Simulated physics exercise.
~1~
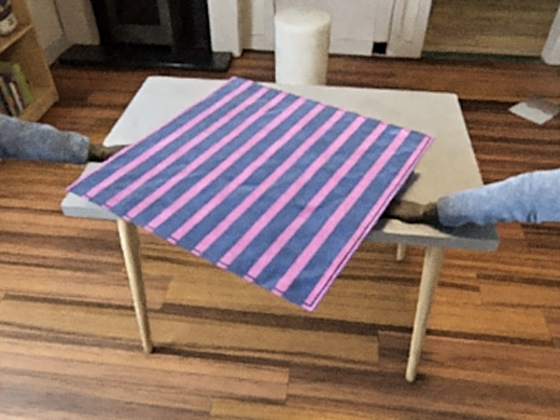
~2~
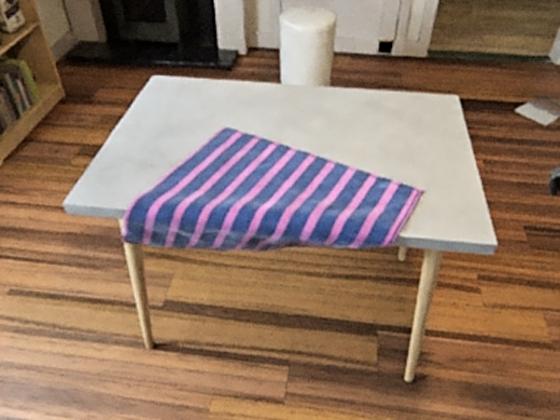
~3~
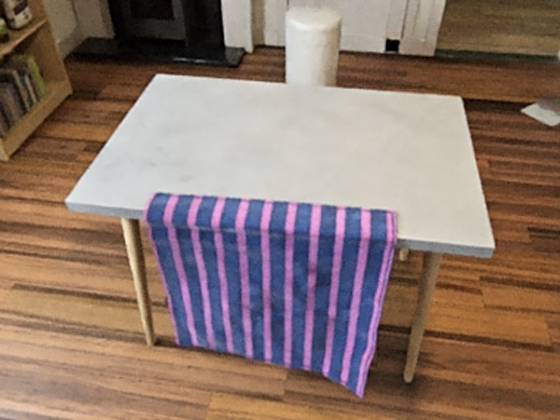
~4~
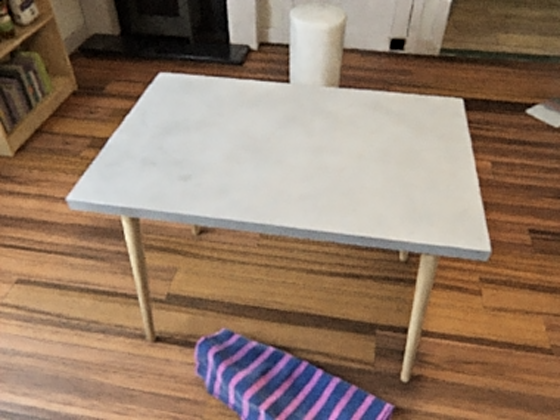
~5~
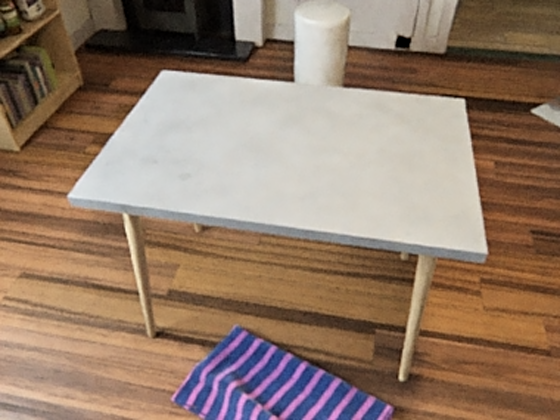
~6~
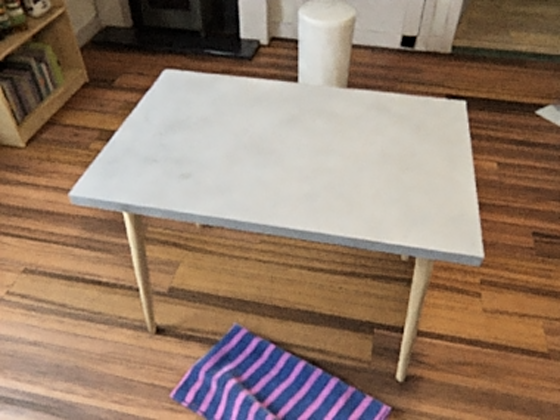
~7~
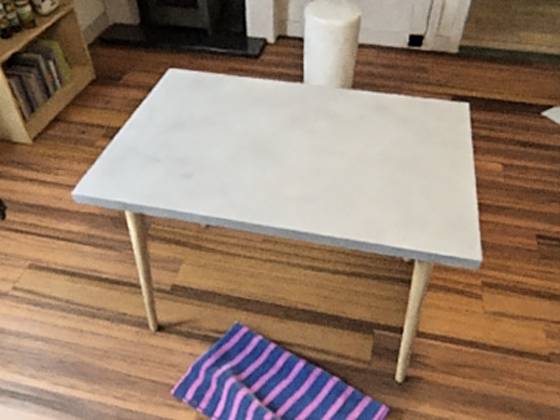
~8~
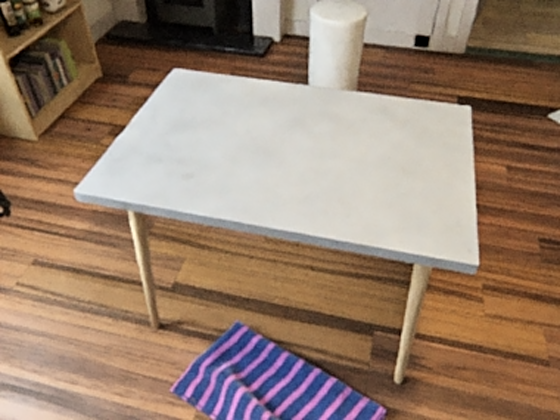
At first, two hands hold a pink and blue striped hand towel open and level above a pale table on a striped wooden floor. The hands are gone as the towel lands across the near edge, part of it still spread over the top. It slides forward until most of it hangs down the front in a long striped drape. Then it slips off the edge completely and drops to the floor. As the view drifts slightly sideways, the towel lies folded and still in front of the bare table.
